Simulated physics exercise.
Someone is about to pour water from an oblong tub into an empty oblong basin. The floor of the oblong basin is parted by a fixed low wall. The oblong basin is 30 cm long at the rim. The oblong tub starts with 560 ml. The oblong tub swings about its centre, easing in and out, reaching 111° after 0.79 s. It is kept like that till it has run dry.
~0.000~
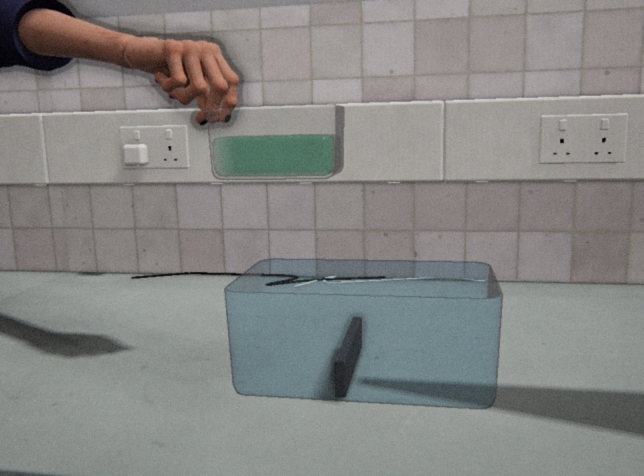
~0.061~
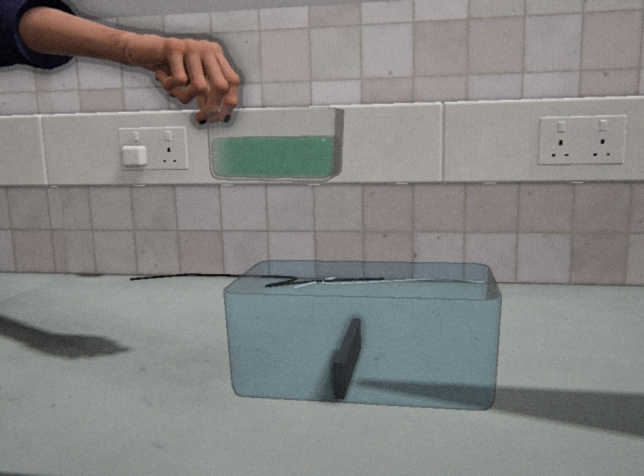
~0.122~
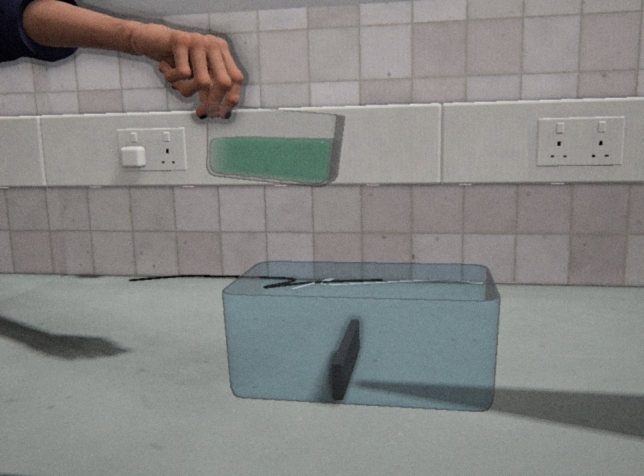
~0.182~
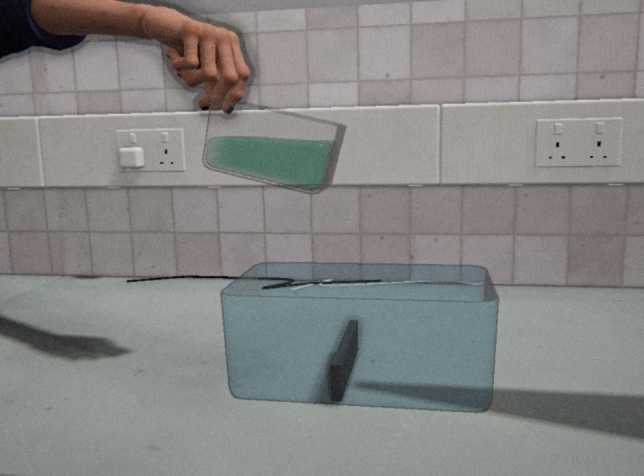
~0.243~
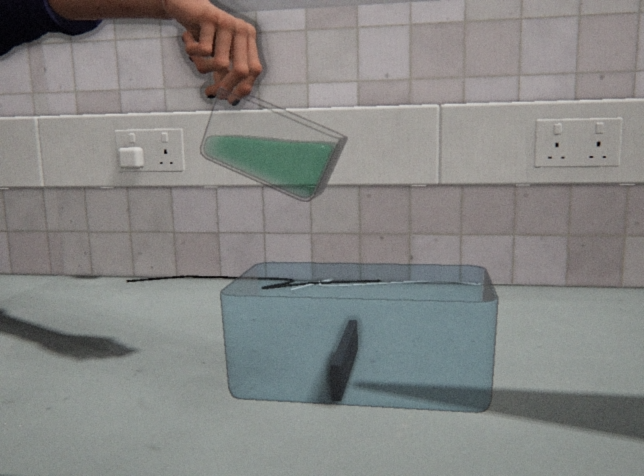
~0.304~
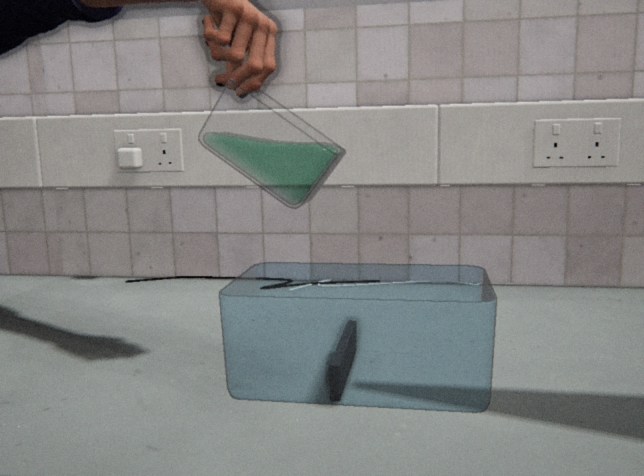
A hand tilts a tub of green liquid down to the right above a clear basin.
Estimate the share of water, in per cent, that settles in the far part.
About 81 per cent.
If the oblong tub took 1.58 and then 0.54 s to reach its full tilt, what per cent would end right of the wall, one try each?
First 90, then 80 per cent.
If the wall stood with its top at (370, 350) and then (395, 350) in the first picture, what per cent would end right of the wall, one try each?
First 65, then 40 per cent.
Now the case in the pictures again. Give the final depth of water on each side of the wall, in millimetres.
Some 4 mm on the left and 18 mm on the right.
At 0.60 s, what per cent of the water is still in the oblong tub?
Some 24 per cent.
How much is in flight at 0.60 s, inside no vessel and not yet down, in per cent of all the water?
Some 44 per cent.
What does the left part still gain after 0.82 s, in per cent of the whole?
About 7 per cent.
After 0.60 s the tilt is 96° and 25 per cent is still to pour, 0 is left of the wall and 32 right of it.
After 0.82 s the tilt is 111° and 5 per cent is still to pour, 11 is left of the wall and 75 right of it.
After 1.04 s the tilt is 111° and 0 per cent is still to pour, 18 is left of the wall and 80 right of it.
After 1.29 s the tilt is 111° and 0 per cent is still to pour, 18 is left of the wall and 81 right of it.
In the end 18 per cent lies left of the wall, 81 right of it and 1 outside.
